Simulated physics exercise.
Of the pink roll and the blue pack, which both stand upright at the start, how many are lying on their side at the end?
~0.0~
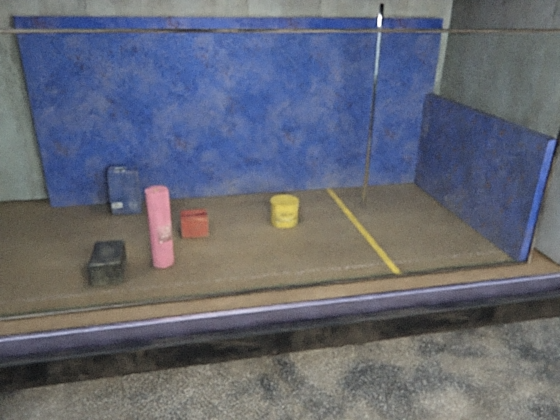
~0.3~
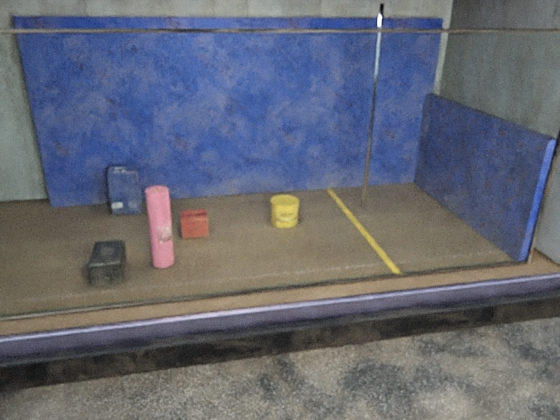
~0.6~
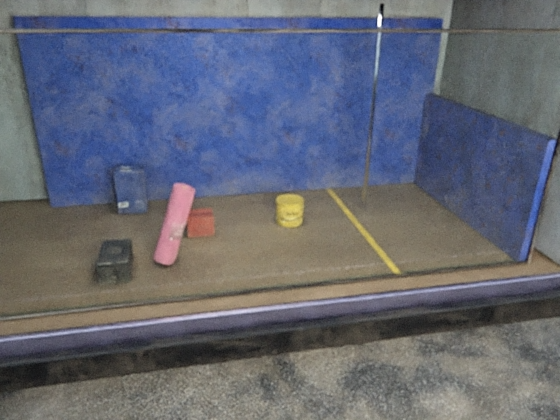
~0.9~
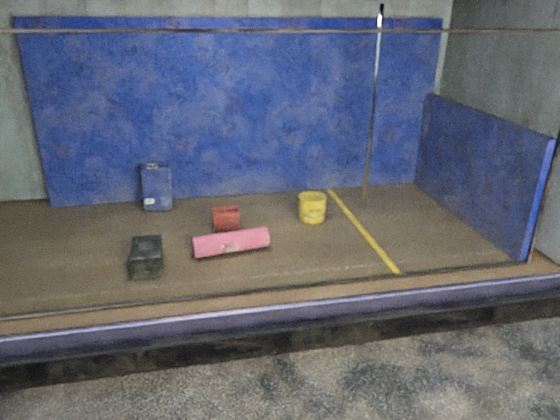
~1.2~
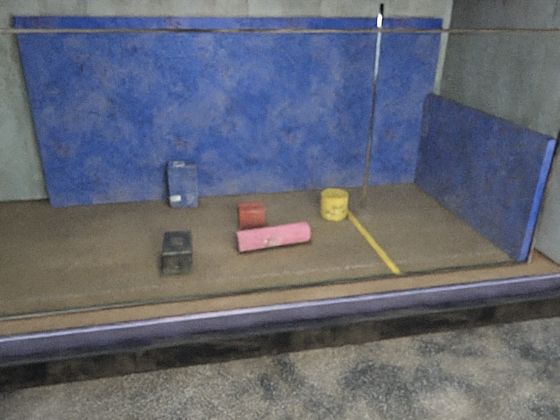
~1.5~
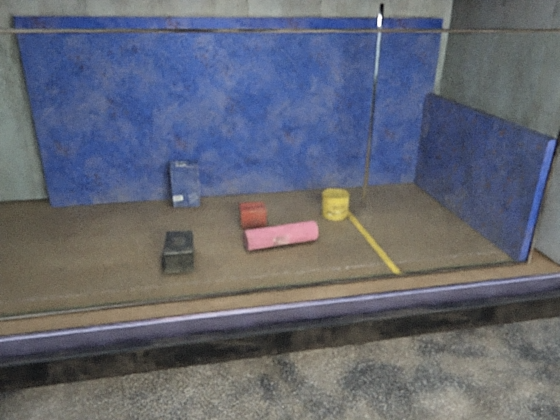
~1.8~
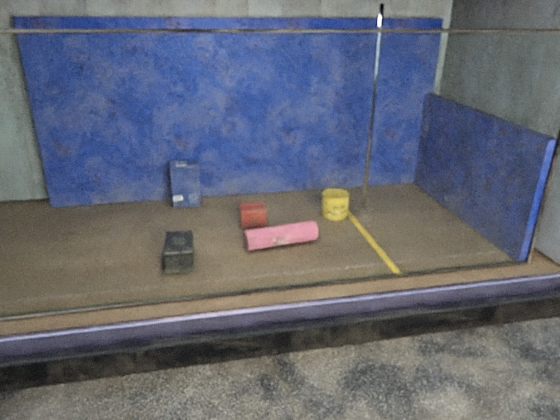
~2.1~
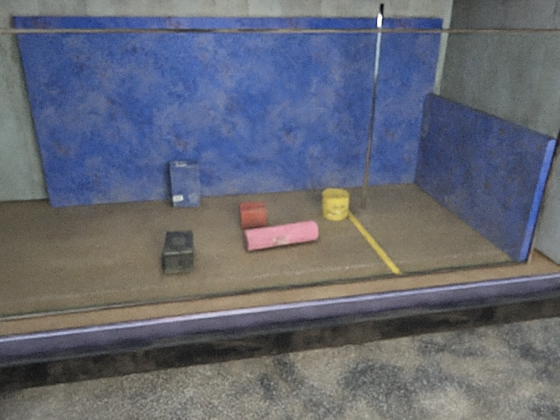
One of them is lying on its side at the end, the pink roll, while the blue pack is still upright.
